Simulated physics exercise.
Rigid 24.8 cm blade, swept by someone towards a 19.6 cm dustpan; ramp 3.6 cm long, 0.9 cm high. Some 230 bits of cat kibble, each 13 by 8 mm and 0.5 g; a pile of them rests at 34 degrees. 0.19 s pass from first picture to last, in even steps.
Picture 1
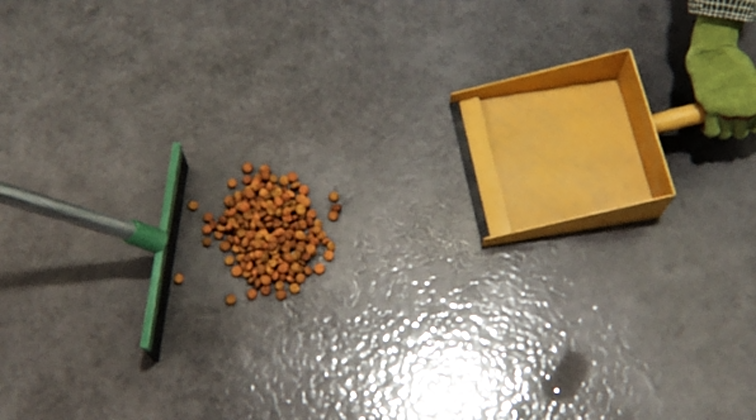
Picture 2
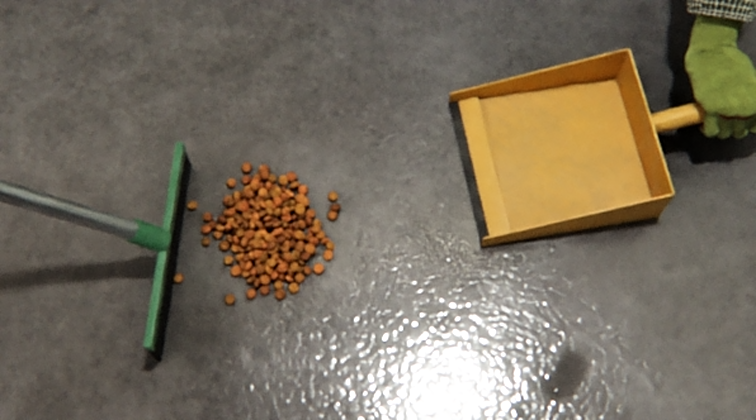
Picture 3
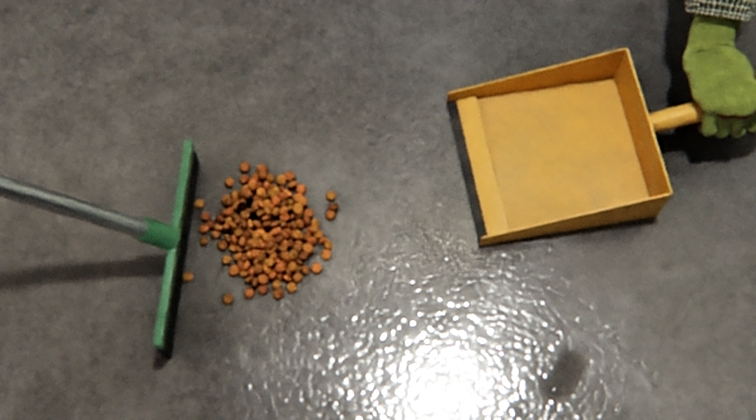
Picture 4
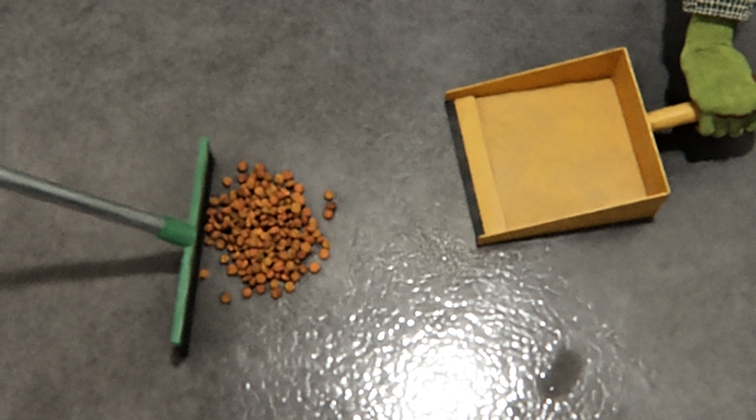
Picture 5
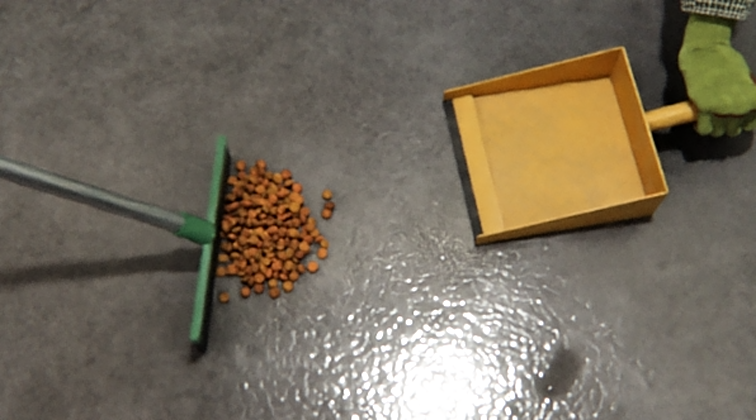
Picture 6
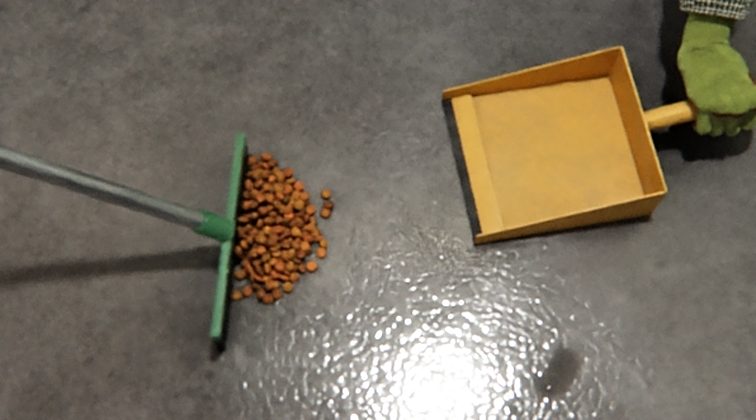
A green squeegee-like blade on a long handle slid right across a gray floor into a pile of brown kibble, bunching the pieces together, while a green-gloved hand held a yellow dustpan nearly still.
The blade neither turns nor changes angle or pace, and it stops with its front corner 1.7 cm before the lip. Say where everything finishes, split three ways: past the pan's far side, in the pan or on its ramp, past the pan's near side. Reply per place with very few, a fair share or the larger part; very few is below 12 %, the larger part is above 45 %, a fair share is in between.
Far side: Very few; pan: A fair share; near side: A fair share.
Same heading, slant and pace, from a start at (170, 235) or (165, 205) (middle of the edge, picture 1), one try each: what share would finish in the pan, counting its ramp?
Close to 15 in a hundred, then close to 10 in a hundred.
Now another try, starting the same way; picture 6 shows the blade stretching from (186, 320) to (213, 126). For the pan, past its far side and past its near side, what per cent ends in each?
That ends as pan 0, far 5, and near 20.
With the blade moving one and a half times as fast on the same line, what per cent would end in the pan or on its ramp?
About 30 %.
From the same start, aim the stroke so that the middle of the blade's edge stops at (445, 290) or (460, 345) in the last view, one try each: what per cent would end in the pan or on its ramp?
Some 10 per cent on the first try, 0 per cent on the second.
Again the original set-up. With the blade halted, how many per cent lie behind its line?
Some 5 percent of it.
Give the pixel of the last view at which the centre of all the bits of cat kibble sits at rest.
When it all comes to rest, the middle is near (461, 219).
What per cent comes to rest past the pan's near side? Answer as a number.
Some 35 %.
Then, 0.19 s after the last picture, middle of the blade 17 cm from the lip; 0 % over the lip, far side 0 %, near side 25 %.
Then, 0.32 s after the last picture, middle of the blade 9 cm from the lip; 0 % over the lip, far side 0 %, near side 30 %.
Then, 0.58 s after the last picture, middle of the blade 5 cm from the lip; 25 % over the lip, far side 0 %, near side 35 %.
In the end, far side 0 %, pan 25 %, near side 35 %, in front of the lip or behind the blade 40 %.
